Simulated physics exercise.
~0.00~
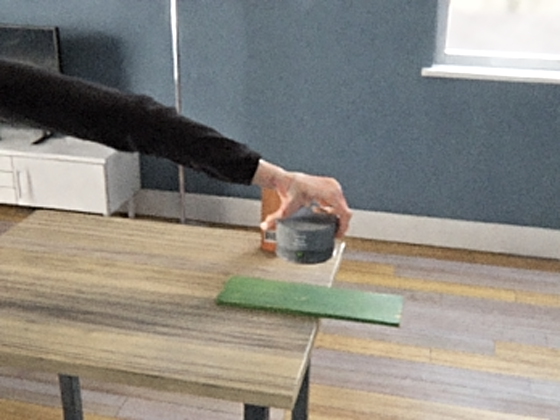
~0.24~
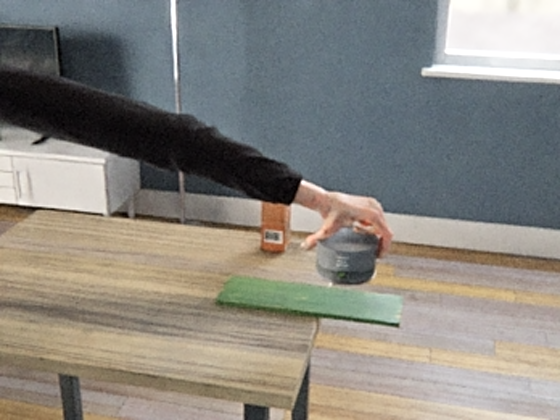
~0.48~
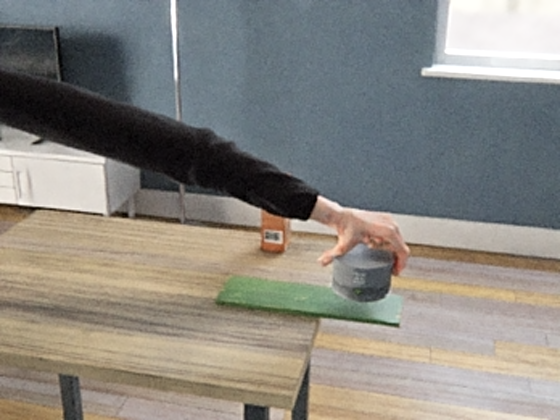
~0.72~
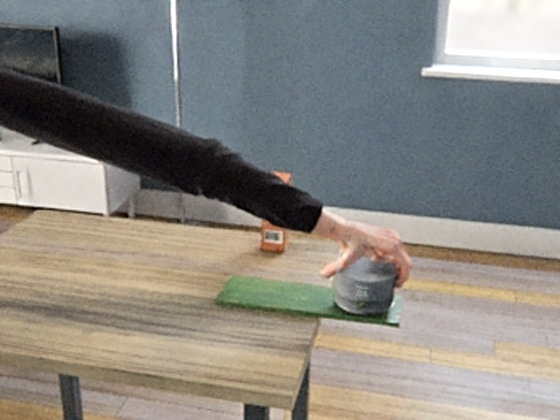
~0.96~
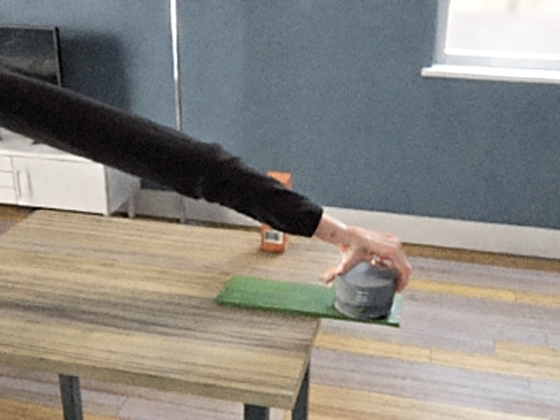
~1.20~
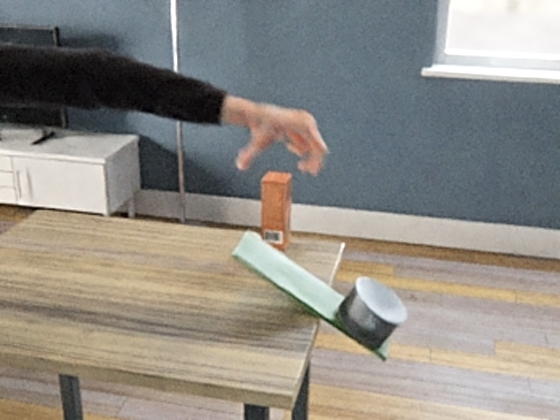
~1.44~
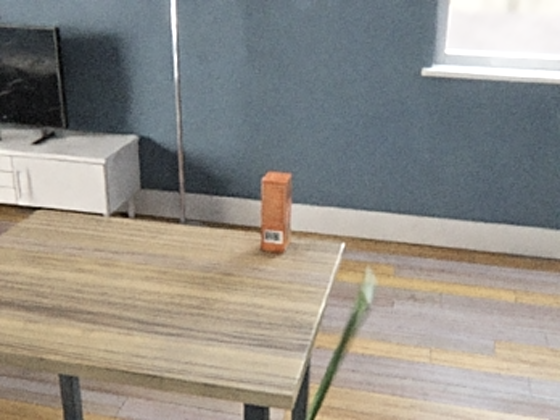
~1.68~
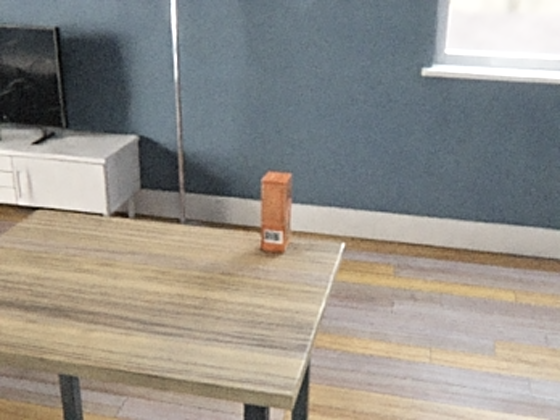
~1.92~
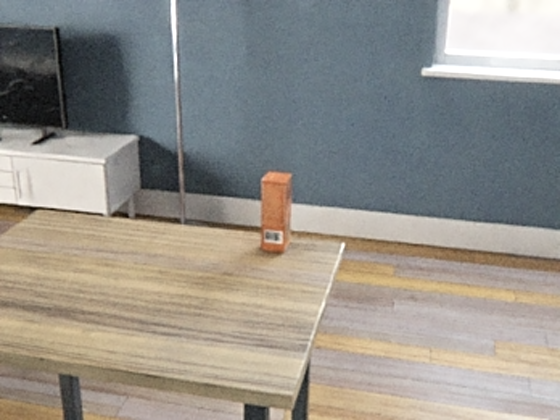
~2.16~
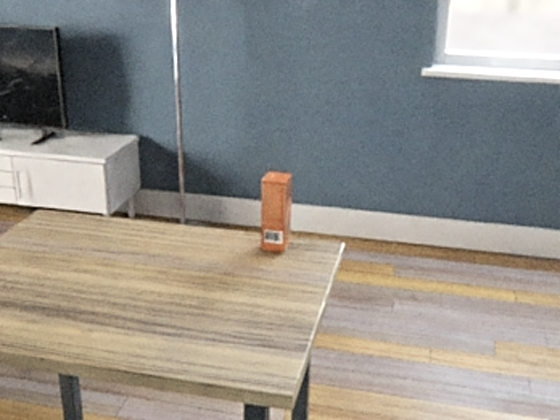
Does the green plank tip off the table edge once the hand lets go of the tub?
Yes, the green plank tips over the edge and drops out of view along with the grey tub.
A hand sets a grey tub on an overhanging green plank, and both tip off.
